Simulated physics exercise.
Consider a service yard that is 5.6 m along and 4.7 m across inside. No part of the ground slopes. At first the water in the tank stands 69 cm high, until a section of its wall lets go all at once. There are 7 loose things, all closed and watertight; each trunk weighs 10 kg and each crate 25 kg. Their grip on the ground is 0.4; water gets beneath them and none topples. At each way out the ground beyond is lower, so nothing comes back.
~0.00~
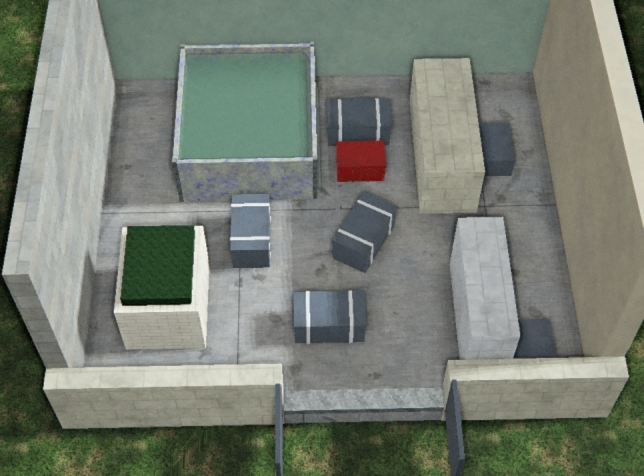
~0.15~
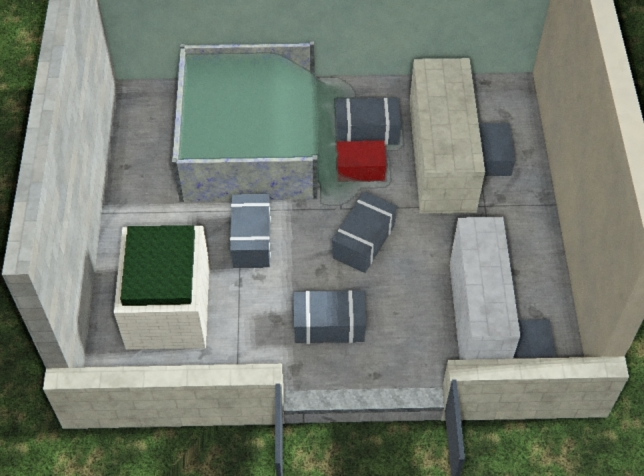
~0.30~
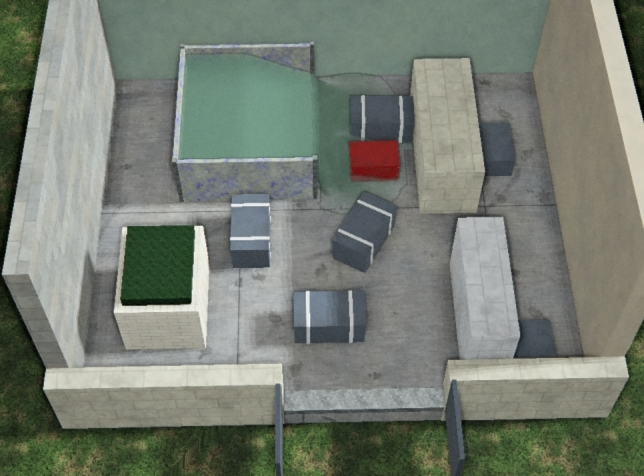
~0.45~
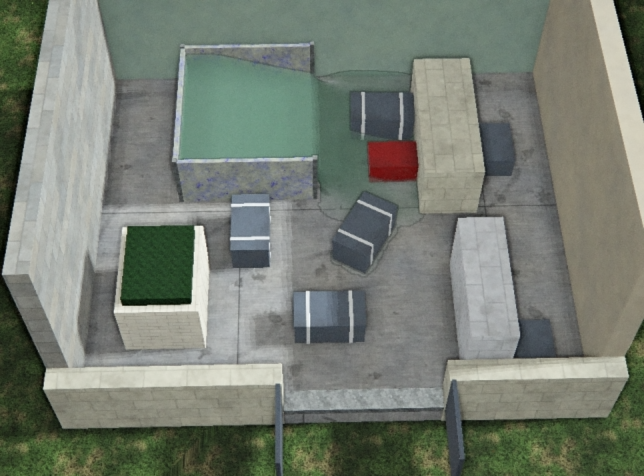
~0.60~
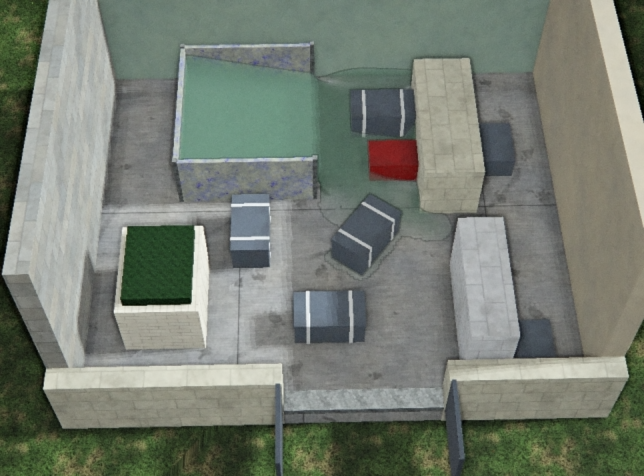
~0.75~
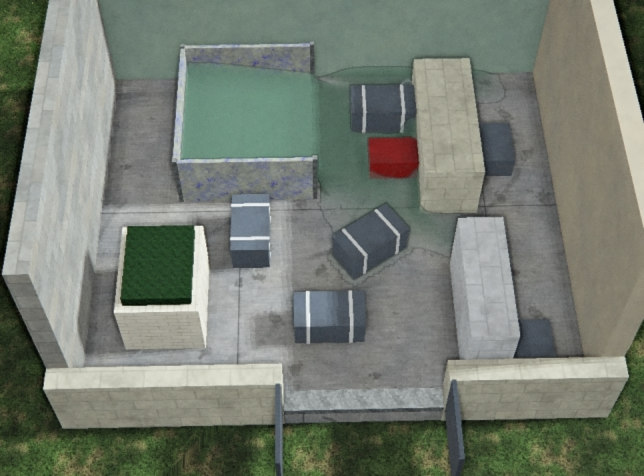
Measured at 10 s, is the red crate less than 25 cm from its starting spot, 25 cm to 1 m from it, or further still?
Its displacement will be large.
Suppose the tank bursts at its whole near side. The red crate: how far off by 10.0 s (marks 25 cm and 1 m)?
Well, the red crate keeps its spot.
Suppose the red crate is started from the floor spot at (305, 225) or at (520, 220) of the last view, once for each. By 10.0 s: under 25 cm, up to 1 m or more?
Try one, it keeps its spot; try two, it covers a moderate distance.
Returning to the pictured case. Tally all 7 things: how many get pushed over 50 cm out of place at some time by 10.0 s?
I make that 7.
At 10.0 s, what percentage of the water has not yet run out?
Remaining: Approx. 68 per cent.
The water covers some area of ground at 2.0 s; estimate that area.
Somewhere around 13 m2, roughly.
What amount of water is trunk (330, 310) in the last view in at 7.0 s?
6 cm.
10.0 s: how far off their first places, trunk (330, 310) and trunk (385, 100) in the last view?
The first ends 80 cm from its start, the second 60 cm.
After 2.0 s the red crate is near (372, 283), 1.9 m from its start, aground; 0 of 7 are out; 1 afloat.
After 4.5 s the red crate has gone out; 2 of 7 are out; 3 afloat.
After 7.0 s the red crate has gone out; 2 of 7 are out; 2 afloat.
After 10.0 s the red crate has gone out; 2 of 7 are out; 4 afloat.
